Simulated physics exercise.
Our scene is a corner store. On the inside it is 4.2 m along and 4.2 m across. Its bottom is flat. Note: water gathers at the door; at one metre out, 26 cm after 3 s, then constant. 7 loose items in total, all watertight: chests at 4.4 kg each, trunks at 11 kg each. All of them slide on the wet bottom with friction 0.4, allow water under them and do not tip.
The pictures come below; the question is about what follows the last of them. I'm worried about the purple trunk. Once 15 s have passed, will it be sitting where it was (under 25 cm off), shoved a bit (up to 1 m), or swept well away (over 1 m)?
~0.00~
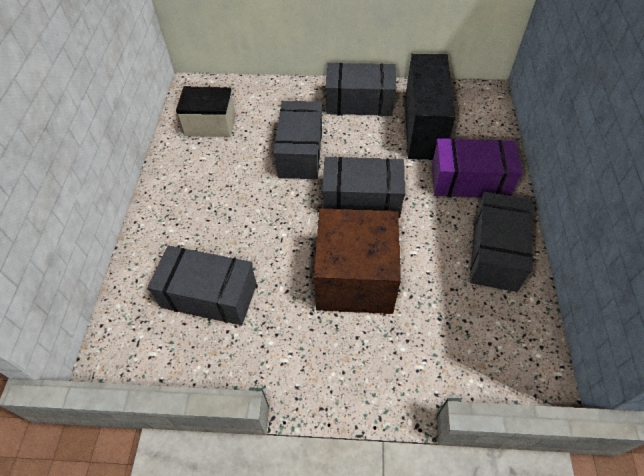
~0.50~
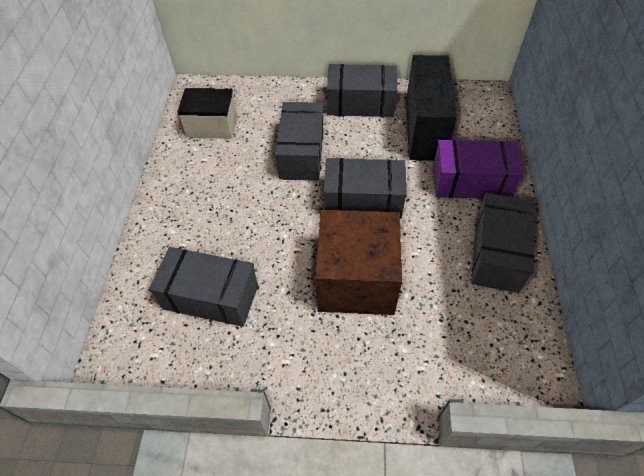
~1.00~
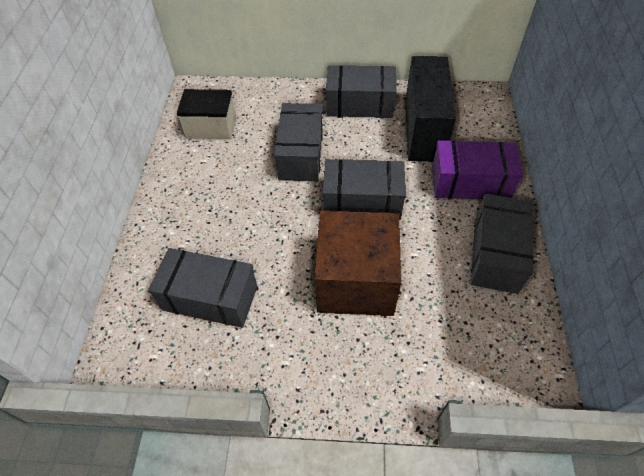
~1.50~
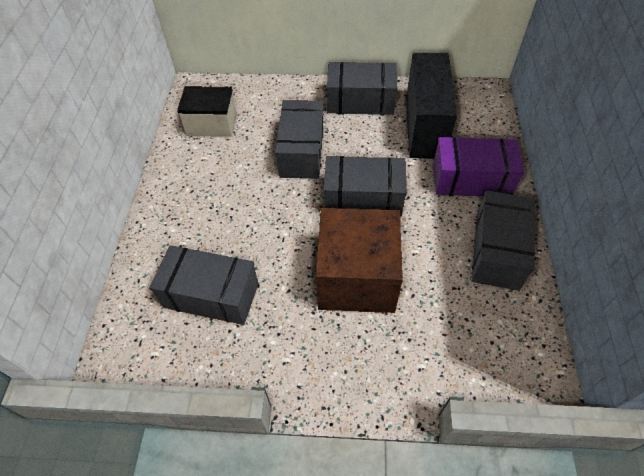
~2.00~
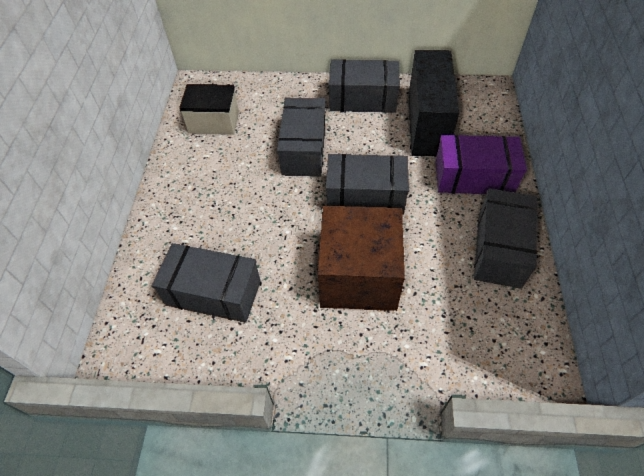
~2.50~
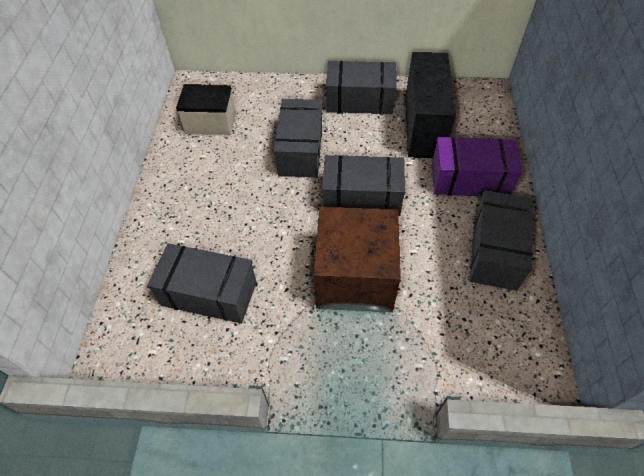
Shifts a bit.
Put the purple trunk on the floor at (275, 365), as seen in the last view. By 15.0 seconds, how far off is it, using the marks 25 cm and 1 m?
It creeps a little.
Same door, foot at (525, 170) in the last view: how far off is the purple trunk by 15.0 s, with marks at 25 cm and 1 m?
Outcome: The purple trunk moves far off.
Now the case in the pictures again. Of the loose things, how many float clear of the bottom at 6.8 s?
Then: 4.
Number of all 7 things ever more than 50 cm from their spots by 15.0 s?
By my tally, 6.
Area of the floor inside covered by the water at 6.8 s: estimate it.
I'd estimate close to 16 m2.
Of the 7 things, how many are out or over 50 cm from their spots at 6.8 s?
The number comes to 3.
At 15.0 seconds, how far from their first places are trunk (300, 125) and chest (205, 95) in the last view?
They've ended up 120 cm and 80 cm away, in that order.
After 3.5 s the purple trunk is near (479, 154), 0.0 m from its start, aground; 0 afloat.
After 6.8 s the purple trunk is near (476, 119), 0.5 m from its start, afloat; 4 afloat.
After 11.0 s the purple trunk is near (478, 114), 0.5 m from its start, afloat; 7 afloat.
After 15.0 s the purple trunk is near (479, 110), 0.5 m from its start, afloat; 7 afloat.
